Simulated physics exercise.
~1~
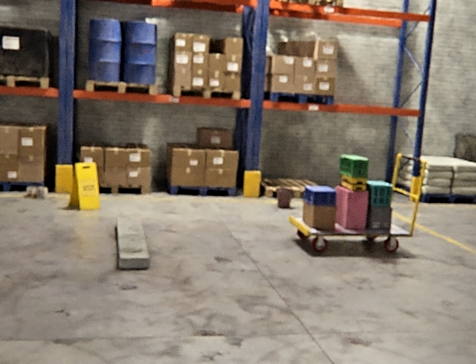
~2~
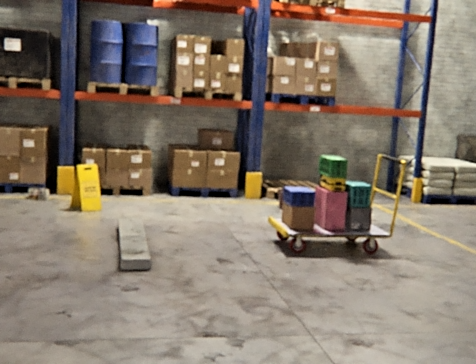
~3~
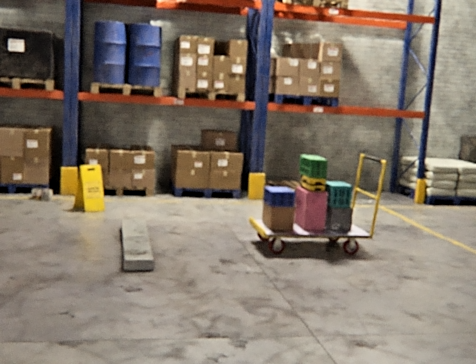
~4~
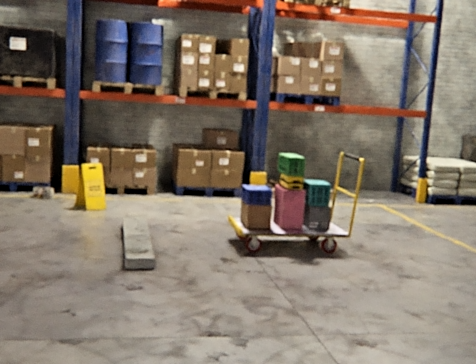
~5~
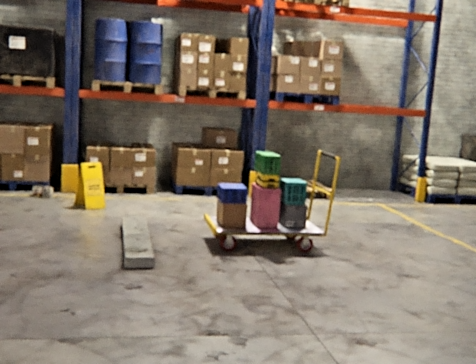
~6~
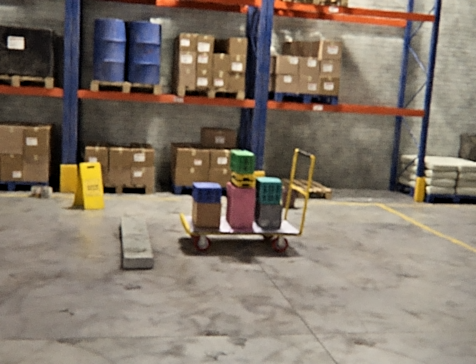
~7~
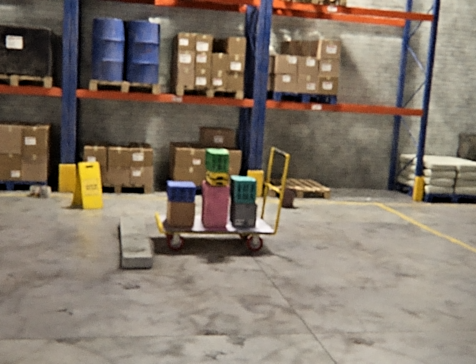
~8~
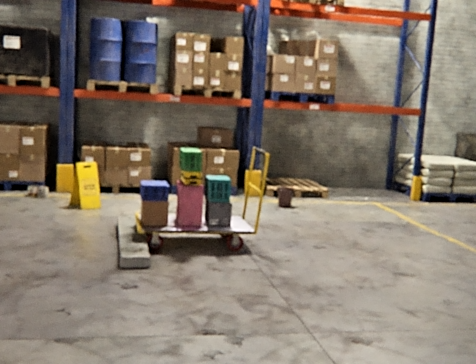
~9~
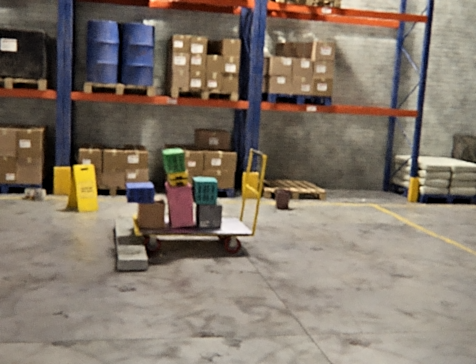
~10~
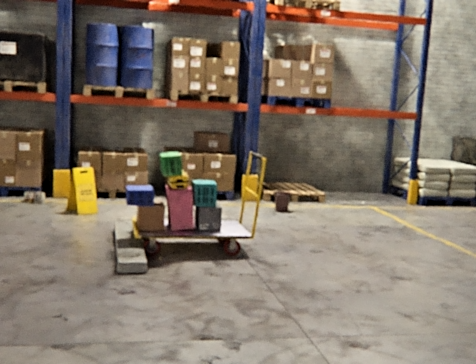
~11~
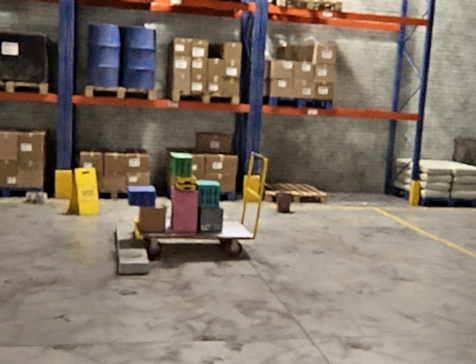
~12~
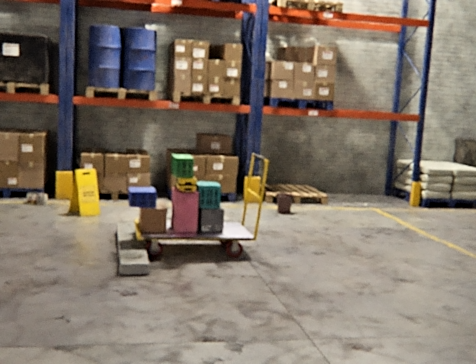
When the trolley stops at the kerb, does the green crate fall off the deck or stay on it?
The green crate stays on. It tilts as the trolley stops, then settles back level on top of the stack.
